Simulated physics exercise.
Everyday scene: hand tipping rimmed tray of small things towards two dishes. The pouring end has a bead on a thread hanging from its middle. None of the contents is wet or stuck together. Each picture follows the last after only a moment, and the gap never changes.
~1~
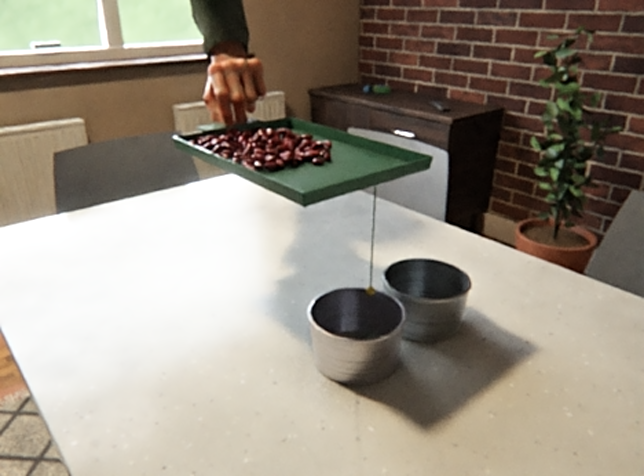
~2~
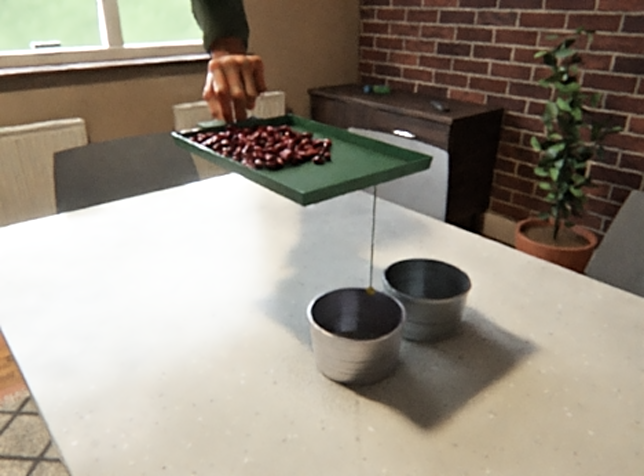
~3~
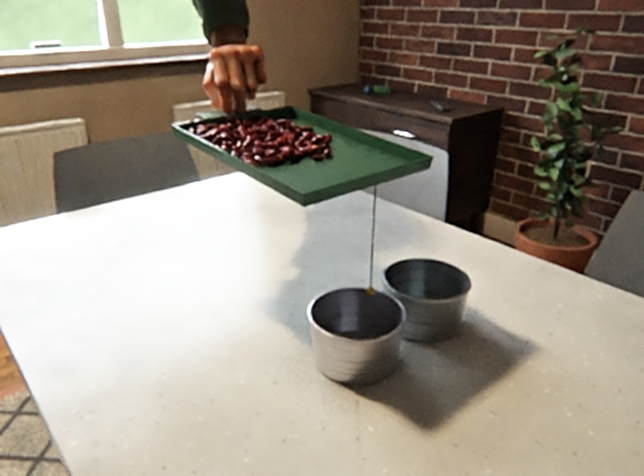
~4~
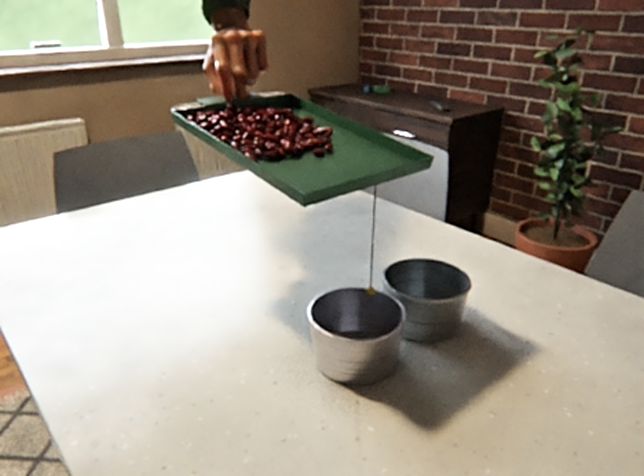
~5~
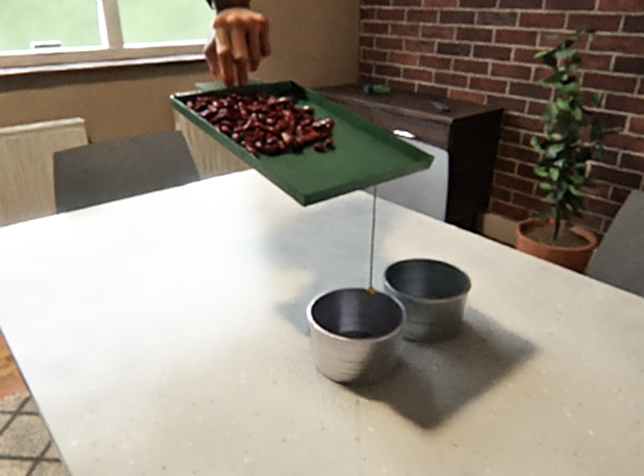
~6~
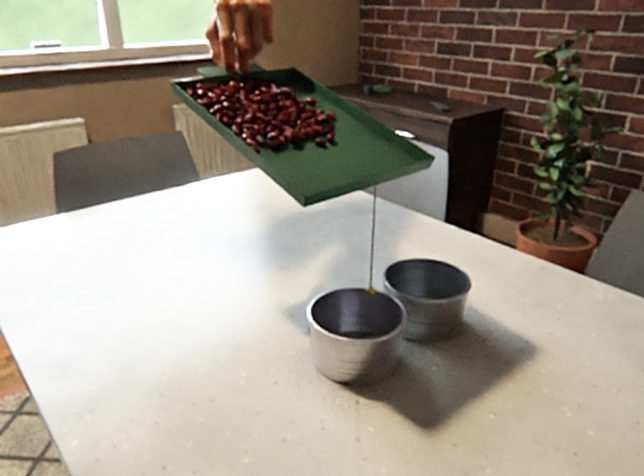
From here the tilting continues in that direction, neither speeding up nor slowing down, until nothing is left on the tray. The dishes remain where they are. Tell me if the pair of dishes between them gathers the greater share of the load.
They do not.
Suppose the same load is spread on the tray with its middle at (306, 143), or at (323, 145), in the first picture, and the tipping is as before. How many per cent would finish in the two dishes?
Estimate: 20 % first, 20 % second.
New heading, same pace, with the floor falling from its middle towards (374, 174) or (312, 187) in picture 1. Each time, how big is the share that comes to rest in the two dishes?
About 50 and 40 per cent.
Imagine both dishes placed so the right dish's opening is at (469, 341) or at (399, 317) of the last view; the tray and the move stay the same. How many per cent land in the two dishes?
Roughly 10 % and 70 %.
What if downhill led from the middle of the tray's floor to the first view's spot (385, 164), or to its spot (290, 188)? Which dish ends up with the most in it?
The first place favours the right of the two, the second the left of the two.
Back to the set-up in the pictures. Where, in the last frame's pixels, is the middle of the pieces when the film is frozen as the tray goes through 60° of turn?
Around (363, 164).
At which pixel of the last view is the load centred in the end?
The centre comes to rest near (419, 390).
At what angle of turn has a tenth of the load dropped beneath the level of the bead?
Around 70° at that moment.
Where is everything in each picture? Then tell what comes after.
Corners of the pouring end (304, 192) and (430, 156), level; middle of the load (262, 146), kidney beans; left dish (390, 353); right dish (459, 313); bead on its thread (370, 291), in the first picture.
Corners of the pouring end (304, 192) and (431, 156), level; middle of the load (262, 144), in the second picture.
Corners of the pouring end (304, 192) and (431, 156), tipped barely, level across its low end; middle of the load (262, 138), in the third picture.
Corners of the pouring end (305, 193) and (432, 156), tipped a little, level across its low end; middle of the load (262, 128), in the fourth picture.
Corners of the pouring end (306, 193) and (432, 156), tipped a little, level across its low end; middle of the load (263, 118), in the fifth picture.
Corners of the pouring end (306, 194) and (433, 157), tipped clearly, level across its low end; middle of the load (264, 108); left dish (390, 353); right dish (459, 313), in the sixth picture.
Just after the last frame, tray tipped steeply; the larger part on the tray; just a few outside both; about a tenth in the air.
A moment on, tray tipped right over; roughly half on the tray; about a tenth in the left dish; just a few in the right dish; roughly a quarter outside both; about a tenth in the air.
Further on, tray tipped past a quarter turn; roughly a quarter in the left dish; about a tenth in the right dish; roughly two thirds outside both.
When it is over, tray tipped past a quarter turn; roughly a quarter in the left dish; about a tenth in the right dish; roughly two thirds outside both.
